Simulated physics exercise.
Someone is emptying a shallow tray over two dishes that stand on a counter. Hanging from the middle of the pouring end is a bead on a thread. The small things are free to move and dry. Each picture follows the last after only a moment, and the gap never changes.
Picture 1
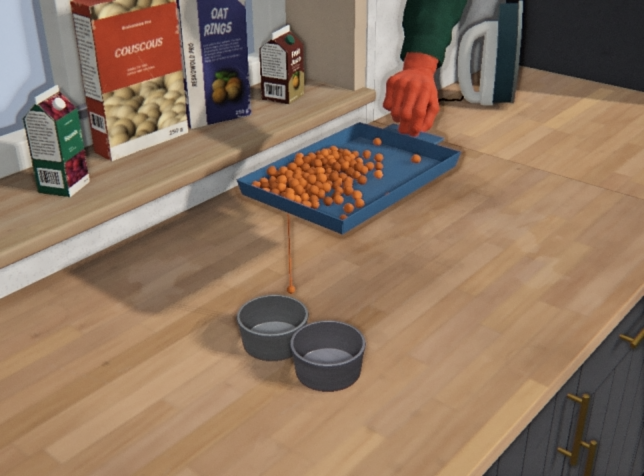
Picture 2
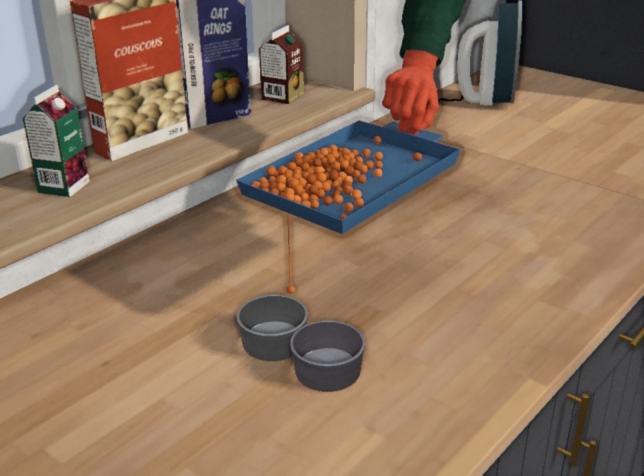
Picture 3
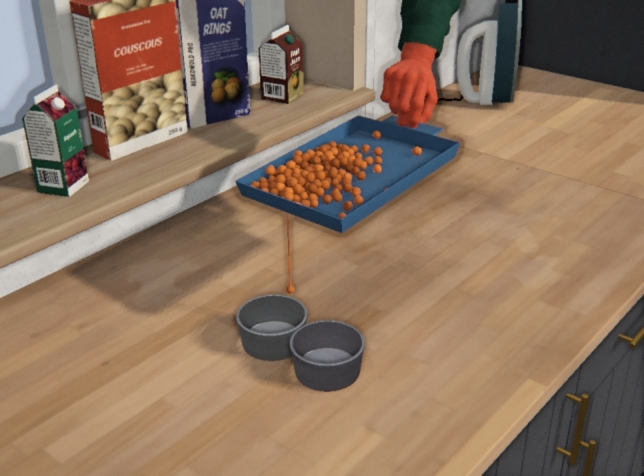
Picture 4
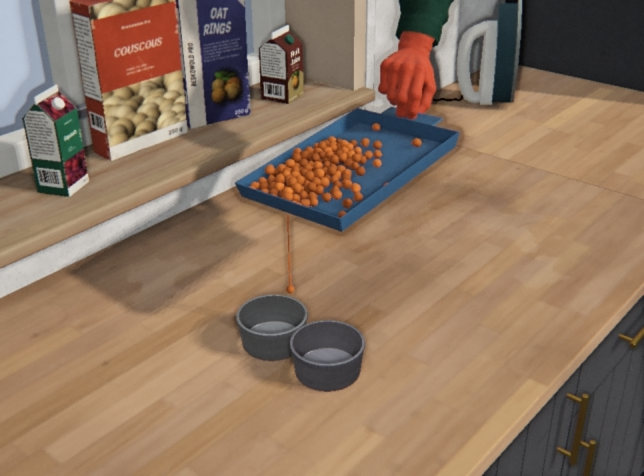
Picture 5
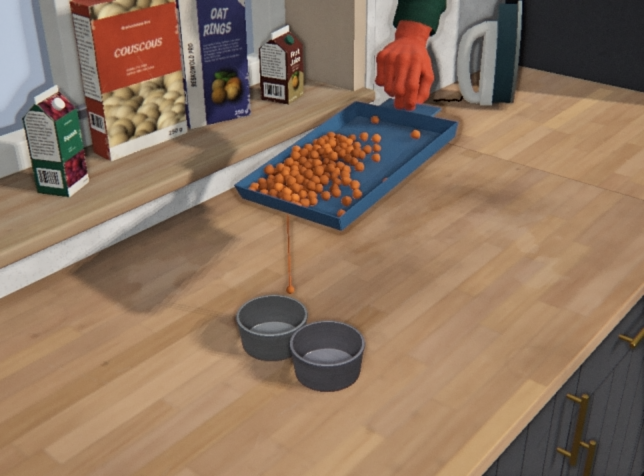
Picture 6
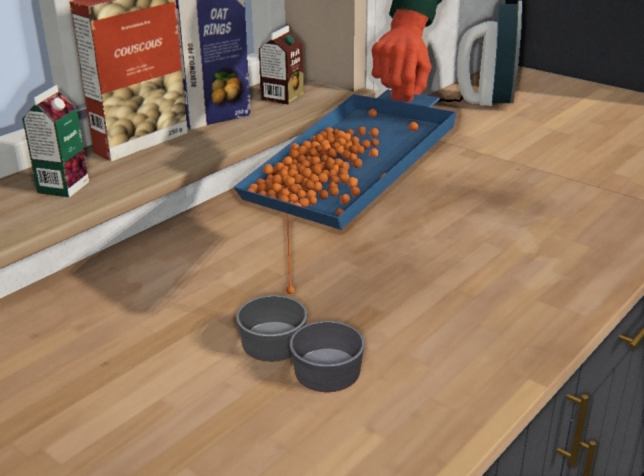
A blue tray heaped with small orange peanuts is held by a red-gloved hand above a wooden kitchen counter, seen from above at an angle. Two dark grey dishes stand below a bead hanging on an orange thread, with cartons and food boxes on a shelf at left. The hand slowly raises the tray's far end, its near-left corner dipping slightly, while the camera stays still.
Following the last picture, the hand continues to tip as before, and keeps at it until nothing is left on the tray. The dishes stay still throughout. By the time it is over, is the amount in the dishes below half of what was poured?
Yes.
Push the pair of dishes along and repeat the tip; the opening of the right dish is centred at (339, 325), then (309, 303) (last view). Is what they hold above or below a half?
Try 1: Not up to half; try 2: Not up to half.
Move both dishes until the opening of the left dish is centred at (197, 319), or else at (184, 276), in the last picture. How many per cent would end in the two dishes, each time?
You'd get near 10 per cent and afterwards near 70 per cent.
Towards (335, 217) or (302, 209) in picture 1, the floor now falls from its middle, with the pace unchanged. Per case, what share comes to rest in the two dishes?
Close to 80 percent first and close to 50 percent second.
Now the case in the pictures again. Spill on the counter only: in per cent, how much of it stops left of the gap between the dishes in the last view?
That's about 100 per cent of the spill.
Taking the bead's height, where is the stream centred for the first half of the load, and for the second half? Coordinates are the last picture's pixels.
About (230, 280), and after that about (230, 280).
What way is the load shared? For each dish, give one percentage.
For the left dish 10 per cent, for the right dish 0.
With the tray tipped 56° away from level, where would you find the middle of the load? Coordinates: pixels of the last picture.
The load's middle is around (275, 170).
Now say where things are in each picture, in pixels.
In the first picture, corners of the pouring end near (242, 179) and (342, 218), level; middle of the load near (316, 180), coated peanuts; left dish near (249, 341); right dish near (305, 371); bead on its thread near (291, 290).
In the second picture, corners of the pouring end near (241, 180) and (342, 218), level; middle of the load near (315, 179).
In the third picture, corners of the pouring end near (240, 180) and (341, 217), tipped barely, lowest at the left corner; middle of the load near (315, 177).
In the fourth picture, corners of the pouring end near (240, 182) and (340, 216), tipped a little, lowest at the left corner; middle of the load near (314, 174).
In the fifth picture, corners of the pouring end near (239, 184) and (339, 215), tipped a little, lowest at the left corner; middle of the load near (314, 172).
In the sixth picture, corners of the pouring end near (238, 186) and (337, 215), tipped a little, lowest at the left corner; middle of the load near (313, 170); left dish near (249, 342); right dish near (304, 372).
Shortly afterwards, tray tipped steeply; all but a few on the tray; only a few in the air.
Next, tray tipped right over; the bulk on the tray; only a few in the left dish; near a quarter outside both; a little in the air.
Some moments later, tray tipped past a quarter turn; a little in the left dish; the bulk outside both.
In the end, tray tipped past a quarter turn; none at all in the right dish; a little in the left dish; the bulk outside both.
